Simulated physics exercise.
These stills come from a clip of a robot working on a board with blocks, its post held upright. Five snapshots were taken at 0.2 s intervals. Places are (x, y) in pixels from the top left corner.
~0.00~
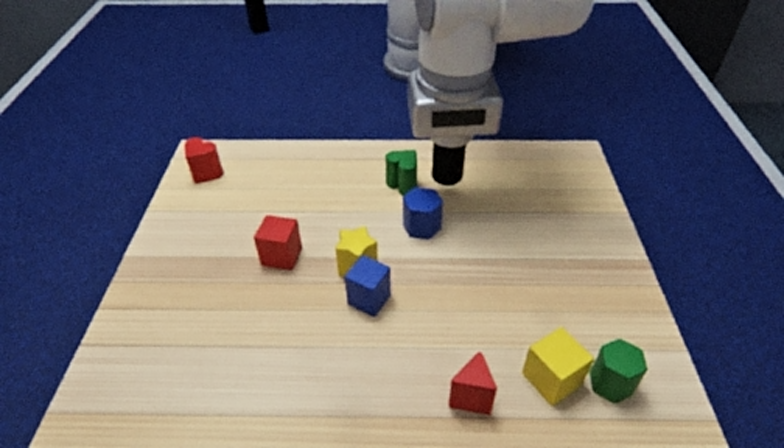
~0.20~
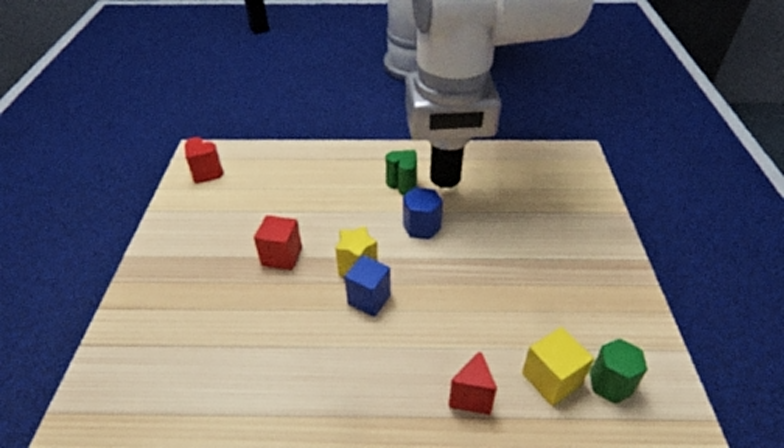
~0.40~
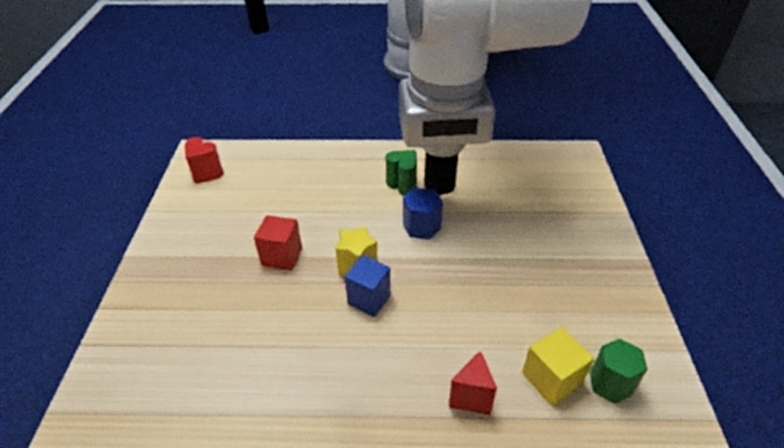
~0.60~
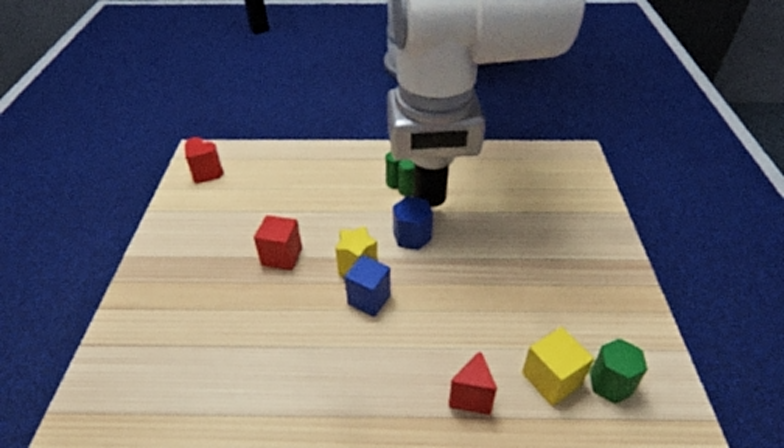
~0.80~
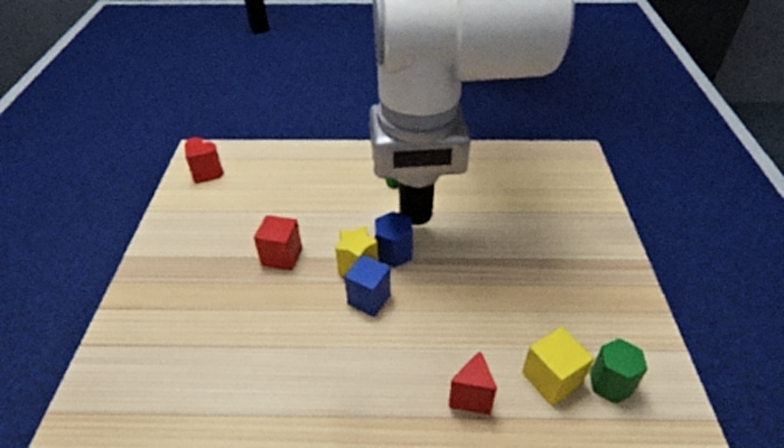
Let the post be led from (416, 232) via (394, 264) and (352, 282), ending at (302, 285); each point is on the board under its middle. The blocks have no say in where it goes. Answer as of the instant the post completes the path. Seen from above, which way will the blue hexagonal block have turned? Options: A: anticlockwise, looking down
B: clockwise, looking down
The answer is A.
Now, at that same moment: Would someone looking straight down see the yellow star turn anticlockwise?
That would be a no.
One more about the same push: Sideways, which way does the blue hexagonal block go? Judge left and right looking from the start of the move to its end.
Its shift is leftward.
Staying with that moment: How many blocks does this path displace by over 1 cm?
Total moved: Three or more.
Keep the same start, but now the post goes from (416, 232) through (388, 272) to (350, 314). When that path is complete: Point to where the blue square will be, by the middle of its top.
In the picture, that point is around (336, 324).
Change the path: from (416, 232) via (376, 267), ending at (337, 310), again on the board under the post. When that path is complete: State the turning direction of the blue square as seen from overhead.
Anticlockwise, looking down.
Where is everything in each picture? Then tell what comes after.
Tip of the post (447, 177), middles of tops, red square (276, 228), yellow star (355, 239), blue square (368, 271), blue hexagonal block (423, 199), in the first frame.
Post (445, 179), nothing pushed, in the second frame.
Post (440, 186), nothing pushed, in the third frame.
Post (430, 198), blue hexagonal block (413, 208), in the fourth frame.
Post (416, 215), red square (276, 228), yellow star (355, 239), blue square (368, 271), blue hexagonal block (394, 225), in the fifth frame.
On the path given first. One third of the way, post (393, 247); yellow star (324, 251), turned 40° clockwise; blue square (359, 282), turned 35° anticlockwise; blue hexagonal block (361, 253), turned 30° clockwise.
Two thirds of the way, post (350, 265); yellow star (299, 254), turned 85° clockwise; blue square (348, 302), turned 50° anticlockwise; blue hexagonal block (320, 277).
At the end, post (298, 267); red square (263, 225), turned 45° clockwise; yellow star (261, 256), turned 105° clockwise; blue square (348, 302), turned 50° anticlockwise; blue hexagonal block (298, 288), turned 30° anticlockwise.
